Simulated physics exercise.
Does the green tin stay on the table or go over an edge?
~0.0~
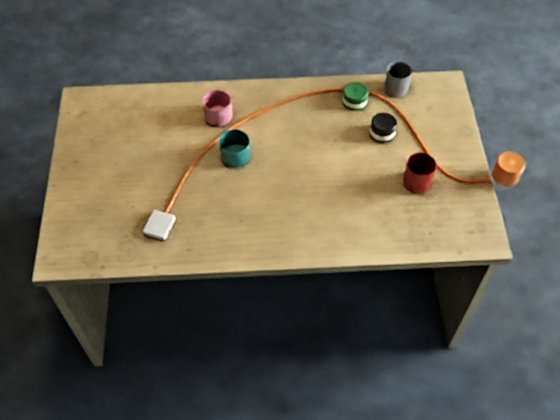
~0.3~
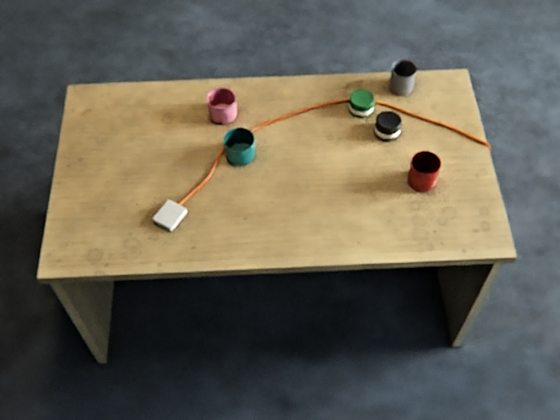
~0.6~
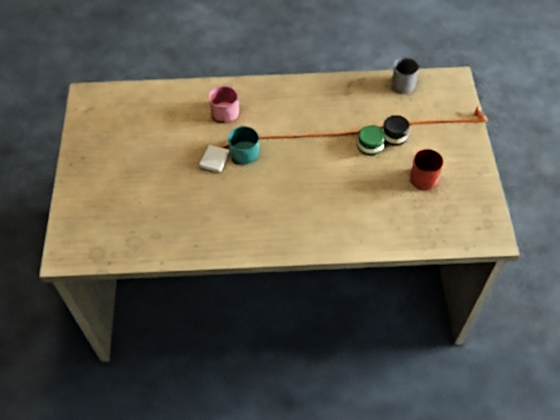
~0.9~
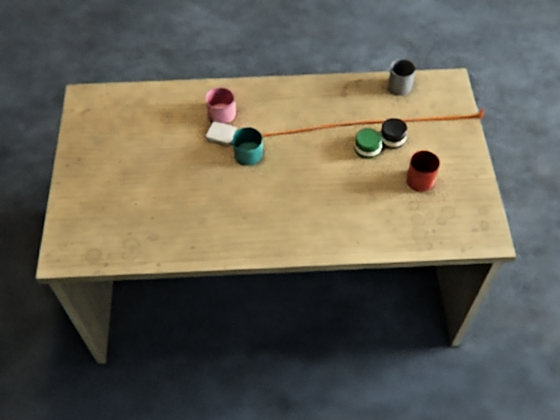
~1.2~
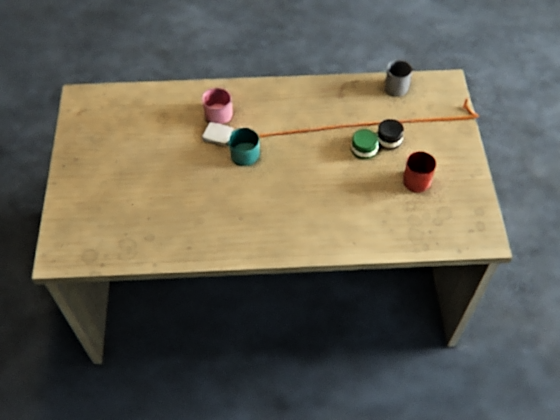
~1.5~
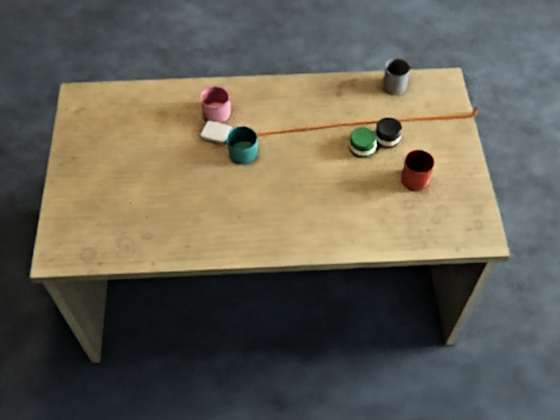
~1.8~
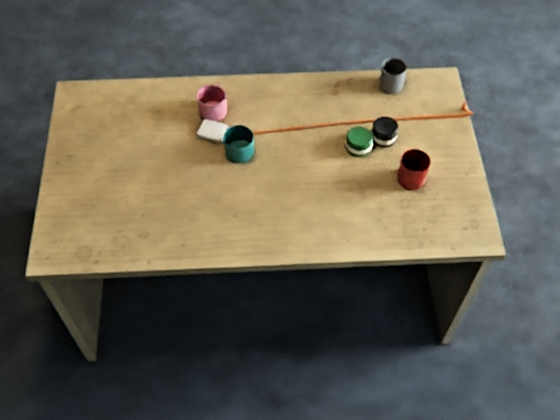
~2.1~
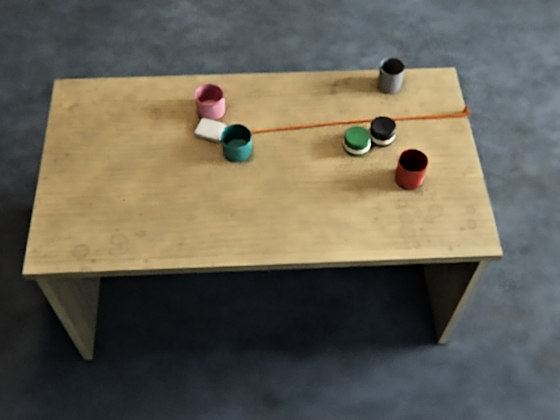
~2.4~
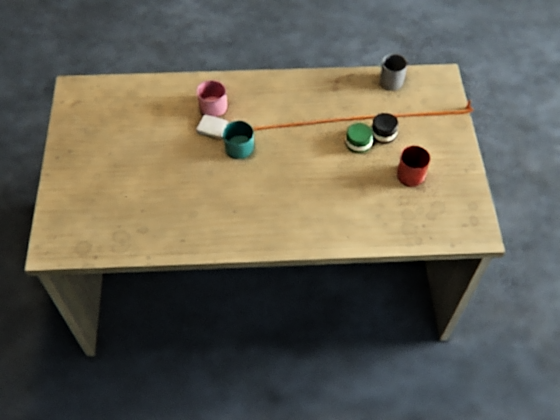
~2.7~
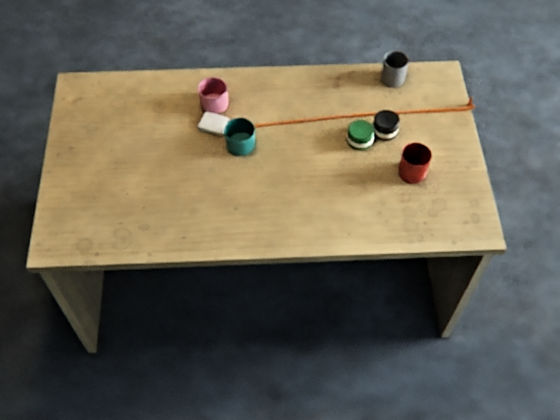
The green tin stays on the table. It is shifted a little toward the viewer and comes to rest beside the black tin.
A table sheds an orange object, whose cord drags a white block beside a teal cup.
